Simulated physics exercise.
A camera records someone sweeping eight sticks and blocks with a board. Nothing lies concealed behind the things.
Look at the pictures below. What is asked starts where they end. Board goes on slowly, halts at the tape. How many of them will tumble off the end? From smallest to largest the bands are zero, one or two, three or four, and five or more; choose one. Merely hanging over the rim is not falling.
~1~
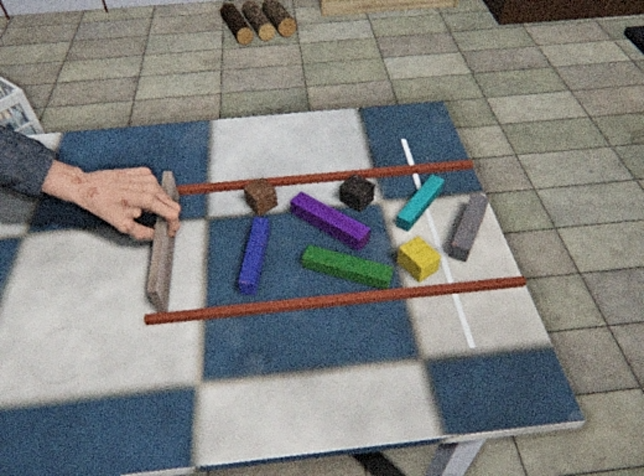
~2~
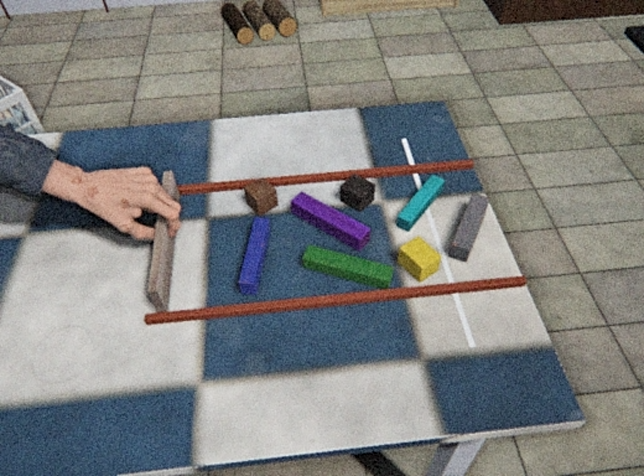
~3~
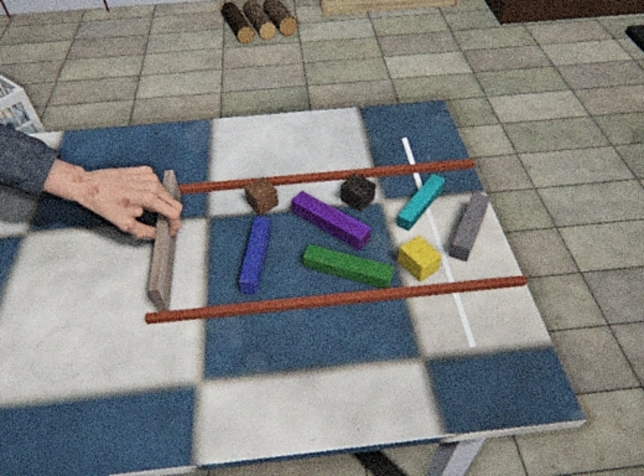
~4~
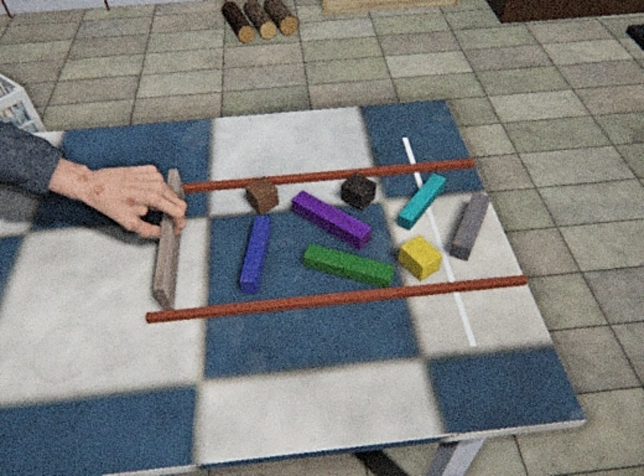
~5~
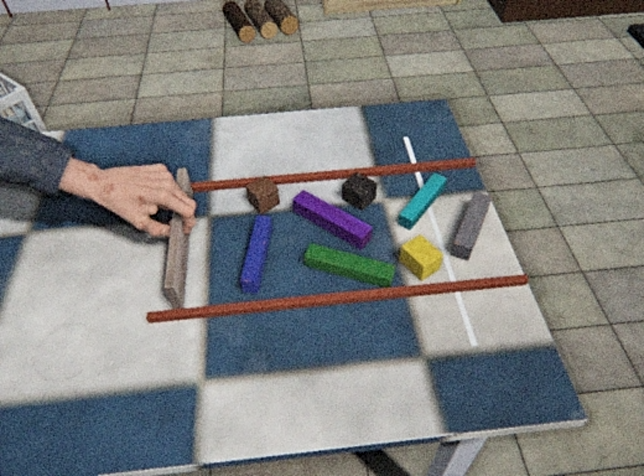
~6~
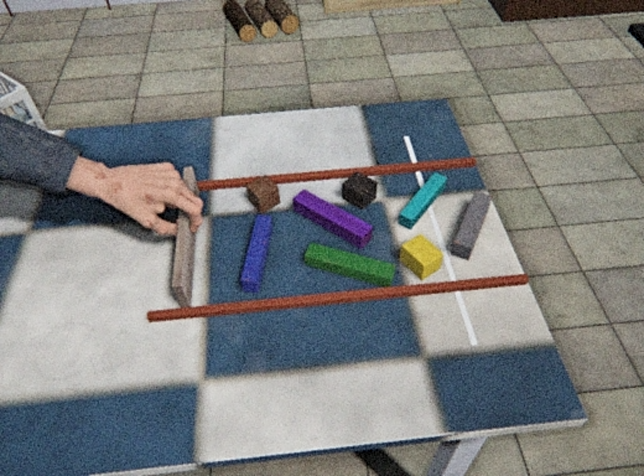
The right band is one or two.
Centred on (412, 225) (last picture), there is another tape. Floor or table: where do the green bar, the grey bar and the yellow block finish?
The green bar: It is still there. The grey bar: It is gone. The yellow block: It is still there.
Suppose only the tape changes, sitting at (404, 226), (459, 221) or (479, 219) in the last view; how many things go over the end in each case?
The counts: 0, 3 and 6.
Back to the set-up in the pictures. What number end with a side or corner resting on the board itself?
That makes 3.
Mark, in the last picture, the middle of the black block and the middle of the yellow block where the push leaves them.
In the last picture the black block sits around (461, 180) and the yellow block around (514, 239).
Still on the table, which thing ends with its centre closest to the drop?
Yellow block.
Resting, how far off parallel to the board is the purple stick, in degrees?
I'd say it's about 25° out of line.
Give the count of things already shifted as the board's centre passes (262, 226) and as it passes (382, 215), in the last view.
Answer - first 2, then 8.
Soon after, none off yet; grey bar at rest near (472, 224); turquoise stick at rest near (423, 200); yellow block at rest near (421, 257).
Then, none off yet; grey bar at rest near (472, 224); turquoise stick at rest near (423, 200); yellow block moved a little near (434, 249).
Further on, none off yet; grey bar moved a little near (503, 223); turquoise stick moved a little near (453, 189); yellow block moved well along near (483, 239).
At rest, the number that fall off is one or two; fallen, grey bar.
